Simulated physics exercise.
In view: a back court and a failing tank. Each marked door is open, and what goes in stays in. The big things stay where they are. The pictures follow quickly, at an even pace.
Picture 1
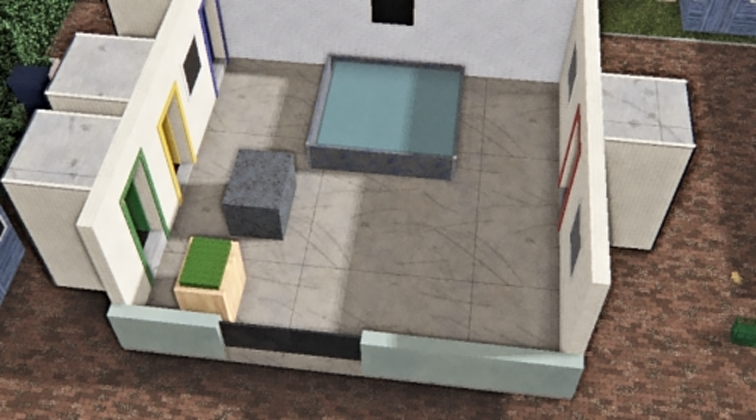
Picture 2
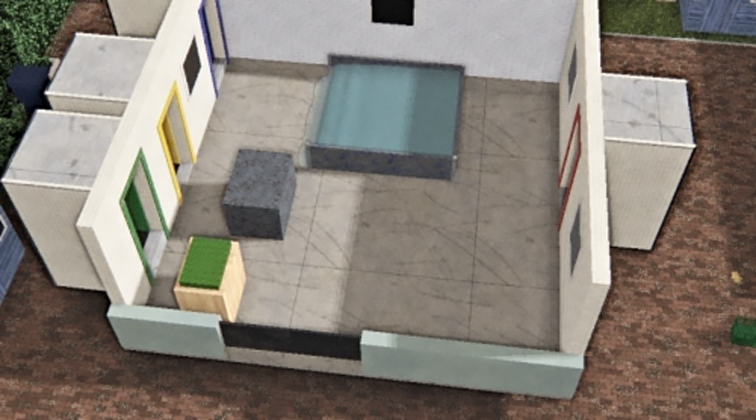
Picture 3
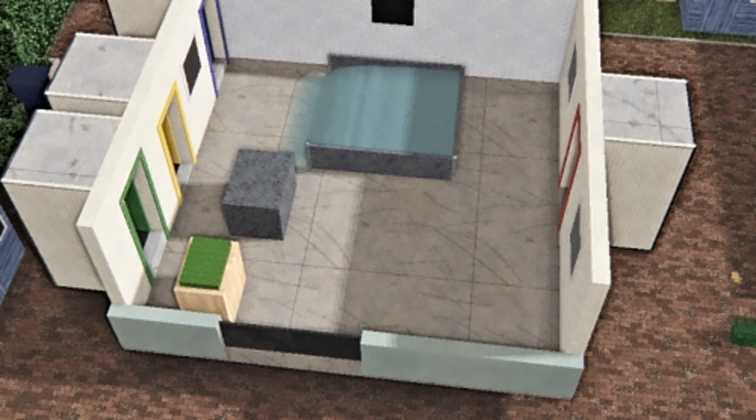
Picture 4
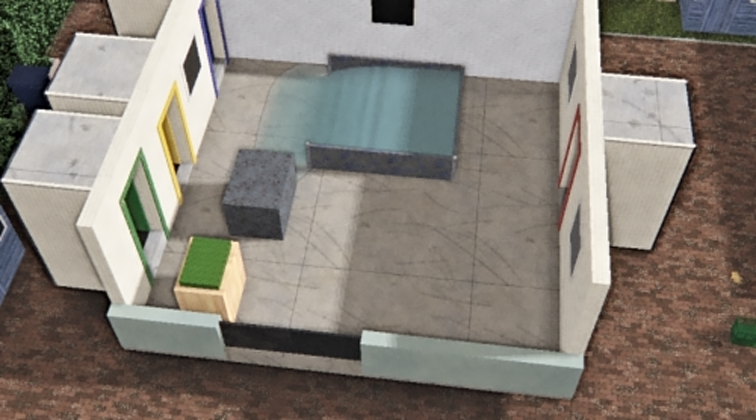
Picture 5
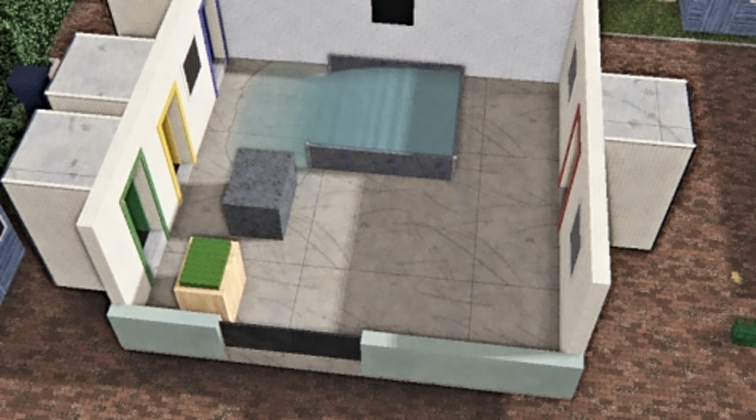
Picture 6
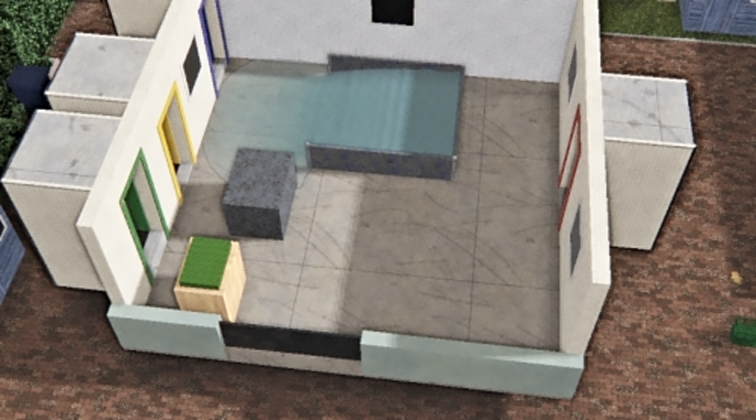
A pale-walled back court with a grey floor, set amid red-brown brick paving, is seen from high above by a still camera. A grey-rimmed tank of blue-green water sits near the back wall, with a dark grey block and a grass-topped wooden box to its lower left and green- and yellow-edged doorways at left. Water pours from the tank's left side and spreads leftward across the floor behind the unmoving block.
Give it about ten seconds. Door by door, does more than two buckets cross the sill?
The green door stays under that; the red door stays under that; the yellow door takes more than that; the blue door takes more than that.
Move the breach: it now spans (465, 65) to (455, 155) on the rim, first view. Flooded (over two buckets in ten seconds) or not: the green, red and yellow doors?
My reading: Green is under; red floods; yellow stays under.
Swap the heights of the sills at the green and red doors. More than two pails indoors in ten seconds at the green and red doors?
The green one goes over, the red one holds.
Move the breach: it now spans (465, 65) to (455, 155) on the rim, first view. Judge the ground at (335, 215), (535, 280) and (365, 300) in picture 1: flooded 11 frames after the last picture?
One after the other: Not flooded, covered, free of water.
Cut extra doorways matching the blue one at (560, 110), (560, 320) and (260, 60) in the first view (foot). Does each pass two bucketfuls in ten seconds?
In that order: Is under, is under, floods.
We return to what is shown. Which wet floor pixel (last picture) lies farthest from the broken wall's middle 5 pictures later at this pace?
Near (181, 204).
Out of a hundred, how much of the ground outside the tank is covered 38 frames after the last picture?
Close to 65 %.
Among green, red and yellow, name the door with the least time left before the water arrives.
First comes the yellow door.
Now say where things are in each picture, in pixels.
In the first frame, still water in the water tank at (389, 107).
In the second frame, water pours out at (322, 114) and has run to (305, 166).
In the third frame, the front is at (313, 73), out from the gap at (322, 115).
In the fourth frame, water pours out at (322, 115) and has run to a hidden place.
In the fifth frame, the front is at (282, 61), out from the gap at (322, 115).
In the sixth frame, the front is at (208, 150), out from the gap at (322, 116).
A moment on, water covers 20 % of the floor; the green door not reached, the red door not reached, the yellow door under two buckets in, the blue door under two buckets in.
Next, water covers 25 % of the floor; the green door wet at the sill, nothing in, the red door not reached, the yellow door over two buckets in, the blue door over two buckets in.
Then, water covers 30 % of the floor; the green door wet at the sill, nothing in, the red door not reached, the yellow door far over two buckets in, the blue door far over two buckets in.
Later, water covers 65 % of the floor; the green door wet at the sill, nothing in, the red door not reached, the yellow door far over two buckets in, the blue door far over two buckets in.
In the end, water covers 95 % of the floor; the green door wet at the sill, nothing in, the red door wet at the sill, nothing in, the yellow door far over two buckets in, the blue door far over two buckets in.
